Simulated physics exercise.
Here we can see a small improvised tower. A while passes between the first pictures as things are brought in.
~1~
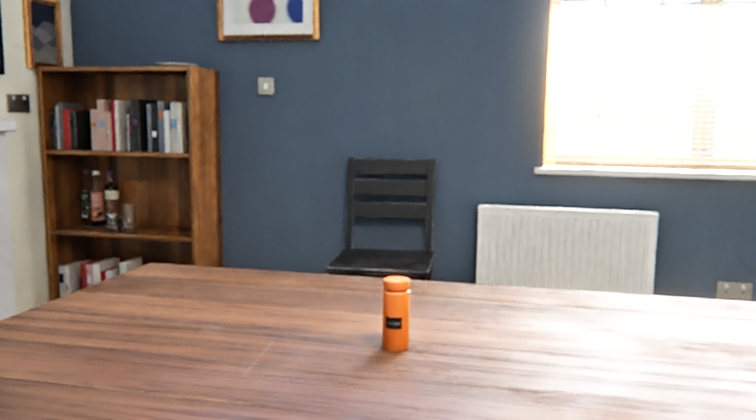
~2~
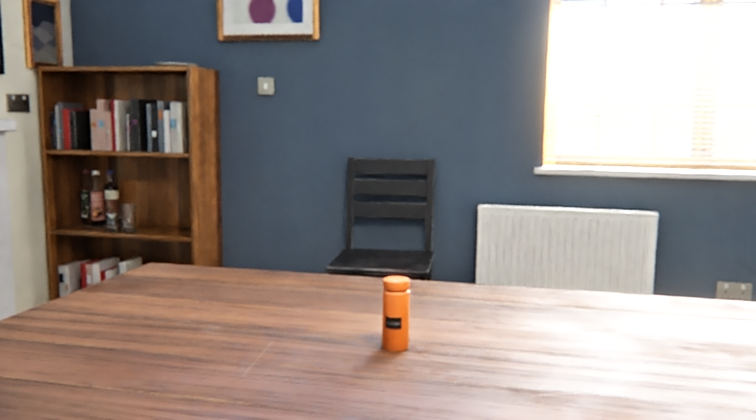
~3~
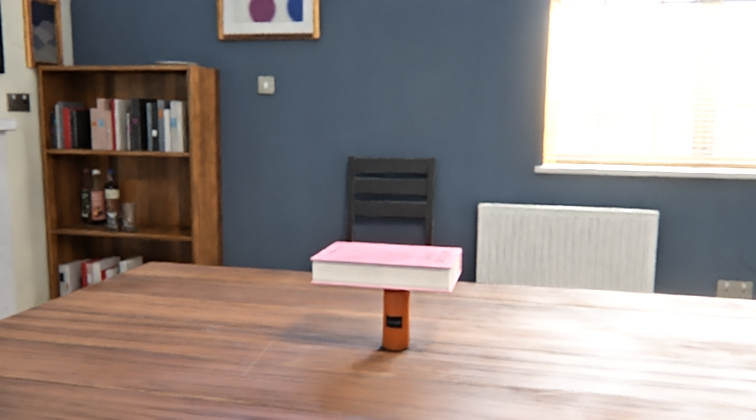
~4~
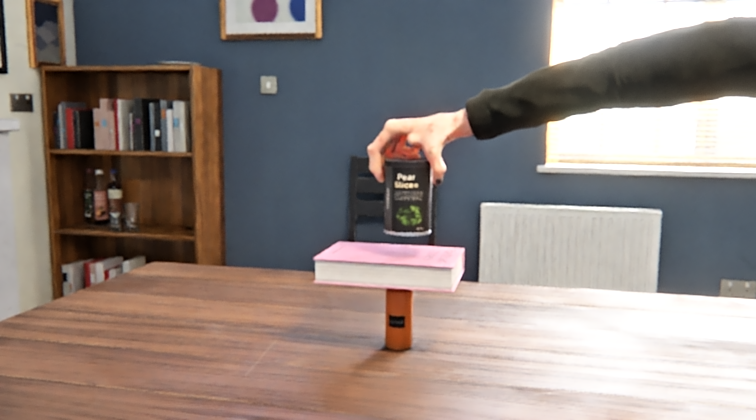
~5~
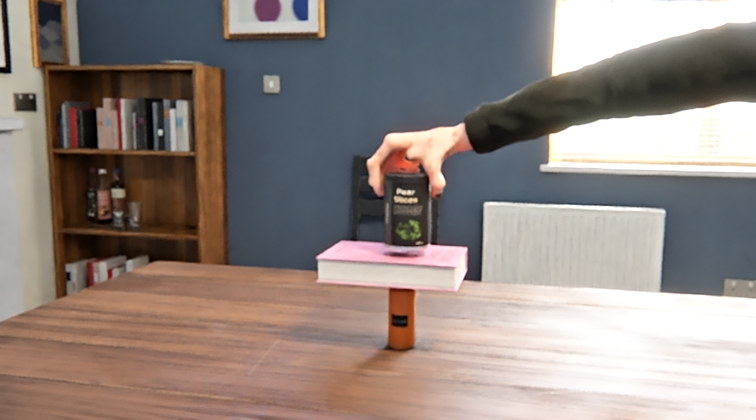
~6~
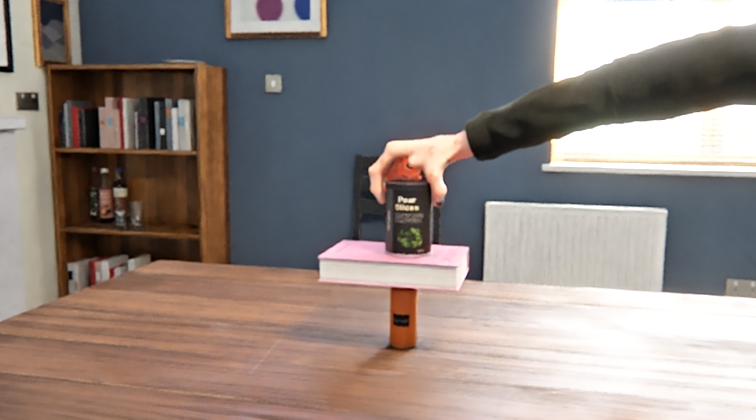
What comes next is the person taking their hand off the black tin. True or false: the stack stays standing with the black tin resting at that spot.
True.
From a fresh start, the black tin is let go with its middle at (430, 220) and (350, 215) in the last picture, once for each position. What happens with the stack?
It does not fall the first time and falls the second time.
Then, 0.40 s past the last view, nothing moves.
Then, 1.00 s past the last view, black tin resting near (409, 219).
Finally, all 3 still in place. Final places as the last picture's camera would see them, black tin near (409, 219). The stack holds.
